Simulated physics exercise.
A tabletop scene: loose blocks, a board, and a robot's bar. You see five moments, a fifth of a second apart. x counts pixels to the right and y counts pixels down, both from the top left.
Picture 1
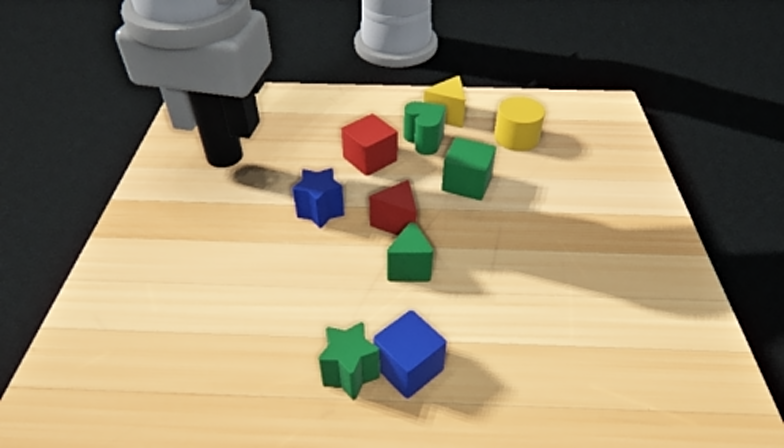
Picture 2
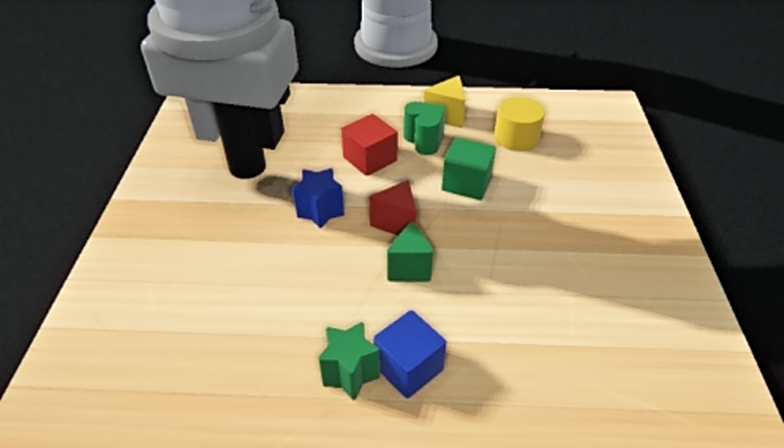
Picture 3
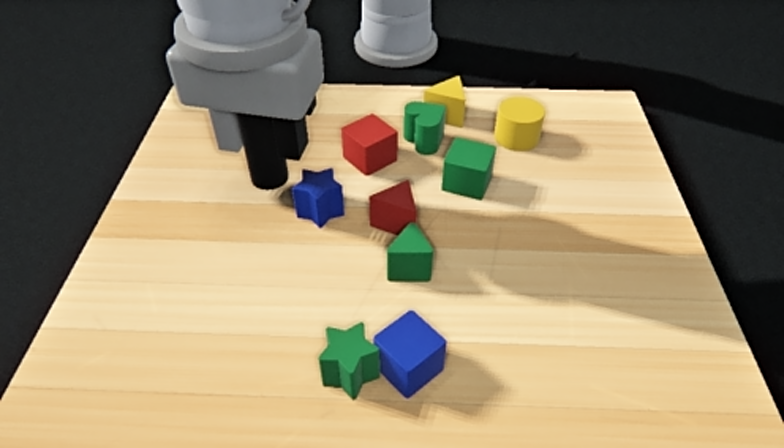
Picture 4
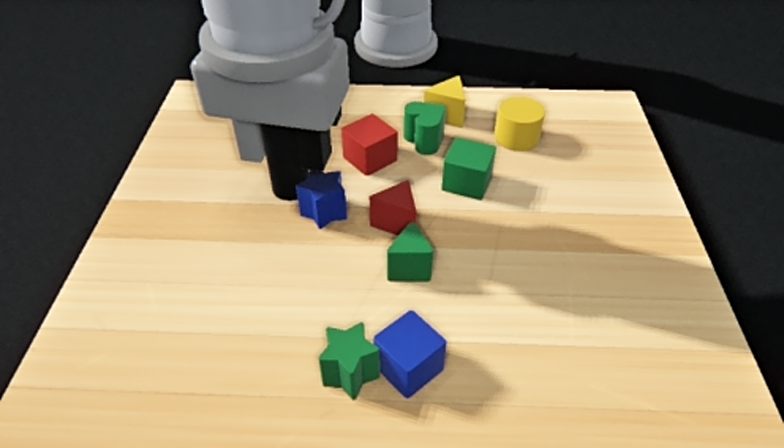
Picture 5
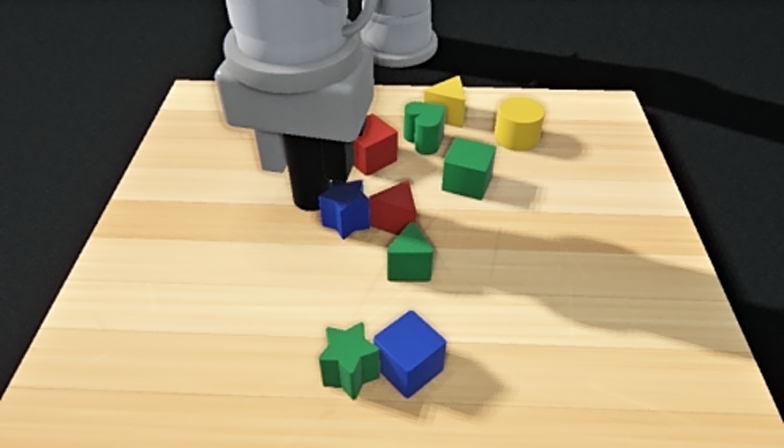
The clip shows a robot arm above a wooden board of colored blocks, its dark bar moving right and slightly toward the viewer, then pushing the blue star a short way right, up close to the red triangular block.
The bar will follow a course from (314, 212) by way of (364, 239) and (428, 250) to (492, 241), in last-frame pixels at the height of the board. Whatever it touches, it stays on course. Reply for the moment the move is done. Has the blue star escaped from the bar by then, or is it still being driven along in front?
I think it loses its spot in front.
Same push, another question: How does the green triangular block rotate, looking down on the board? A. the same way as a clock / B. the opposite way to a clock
A - the same way as a clock.
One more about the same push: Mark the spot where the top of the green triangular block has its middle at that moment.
At pixel (458, 268).
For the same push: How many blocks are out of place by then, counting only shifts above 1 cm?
There will be three or more blocks that move more than 1 cm.
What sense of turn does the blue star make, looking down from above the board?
In a top view, it turns clockwise.
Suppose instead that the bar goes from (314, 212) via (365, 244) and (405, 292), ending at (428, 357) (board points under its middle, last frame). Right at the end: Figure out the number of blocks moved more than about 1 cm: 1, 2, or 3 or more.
My forecast: 3 or more.
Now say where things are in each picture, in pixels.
Lower end of the bar at (225, 157), tops of blocks, blue star at (317, 181), red triangular block at (398, 195), green triangular block at (411, 241), green square block at (471, 153), in the first picture.
Bar at (248, 168), blocks as before, in the second picture.
Bar at (270, 178), blocks as before, in the third picture.
Bar at (292, 189), blue star at (322, 182), in the fourth picture.
Bar at (313, 199), blue star at (345, 192), red triangular block at (398, 195), green triangular block at (411, 241), green square block at (471, 153), in the fifth picture.
On the path given first. One third of the way, bar at (364, 226); blue star at (400, 220); red triangular block at (432, 198), turned 65° anticlockwise; green triangular block at (415, 245), turned 25° clockwise.
Two thirds of the way, bar at (430, 237); blue star at (468, 236); red triangular block at (452, 200), turned 120° anticlockwise; green triangular block at (458, 268), turned 60° clockwise.
At the end, bar at (495, 228); blue star at (510, 240), turned 55° clockwise; red triangular block at (476, 189), turned 165° anticlockwise; green triangular block at (458, 268), turned 60° clockwise; green square block not moved.
